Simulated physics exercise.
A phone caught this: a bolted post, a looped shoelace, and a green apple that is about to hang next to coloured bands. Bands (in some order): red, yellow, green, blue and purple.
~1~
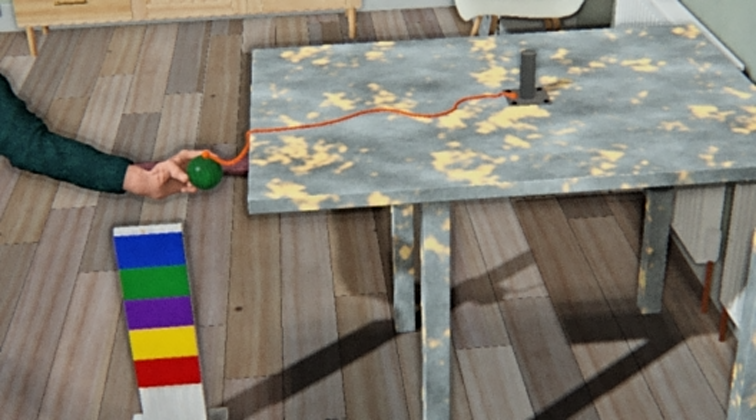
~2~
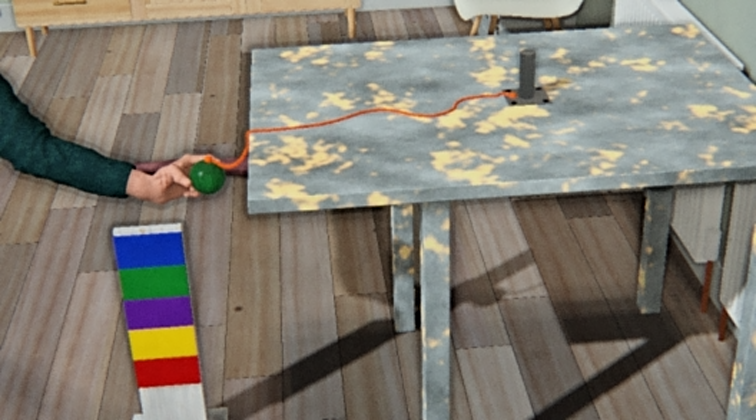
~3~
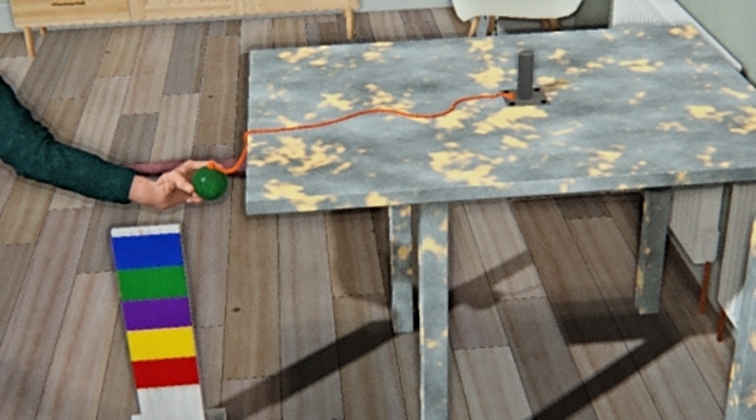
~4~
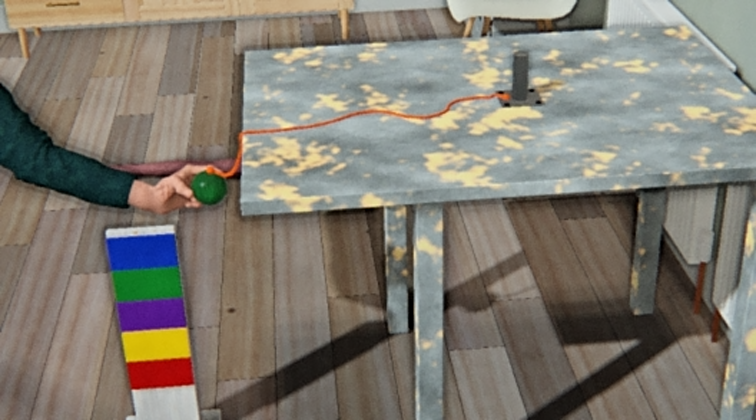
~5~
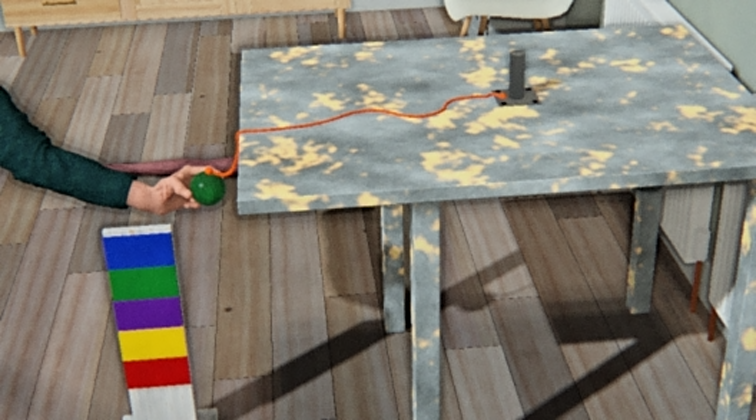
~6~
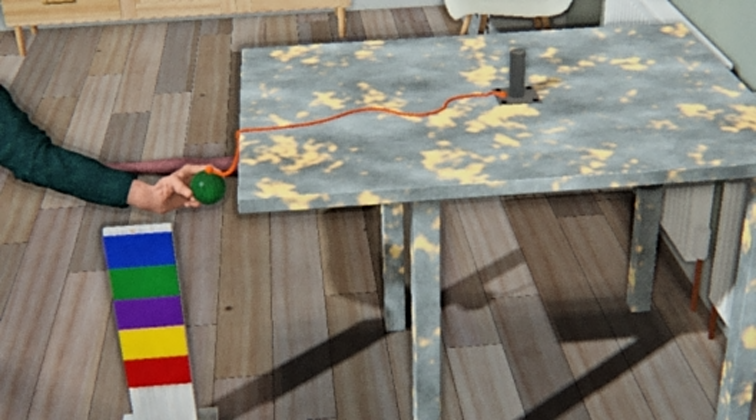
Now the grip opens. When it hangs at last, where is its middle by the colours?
By the colours, at blue.
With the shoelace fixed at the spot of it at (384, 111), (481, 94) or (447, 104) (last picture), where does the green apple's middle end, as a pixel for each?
Expect roughly (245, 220) for the first, (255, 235) for the second and (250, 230) for the third.
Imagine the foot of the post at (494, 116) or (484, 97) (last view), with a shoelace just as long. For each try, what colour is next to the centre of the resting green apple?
In turn, green and then green.
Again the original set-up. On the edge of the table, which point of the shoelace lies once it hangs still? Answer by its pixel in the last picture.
The spot located at (278, 128) in the last picture.
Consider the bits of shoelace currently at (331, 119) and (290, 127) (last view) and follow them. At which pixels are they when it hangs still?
The first moves to (297, 119), the second to (254, 123).
Early on, apple near (222, 237); level with blue.
Midway, apple near (274, 227); level with blue.
Near the end, apple near (253, 237); level with blue.
Finally, apple near (252, 237); level with blue. Its middle rests at the blue band.
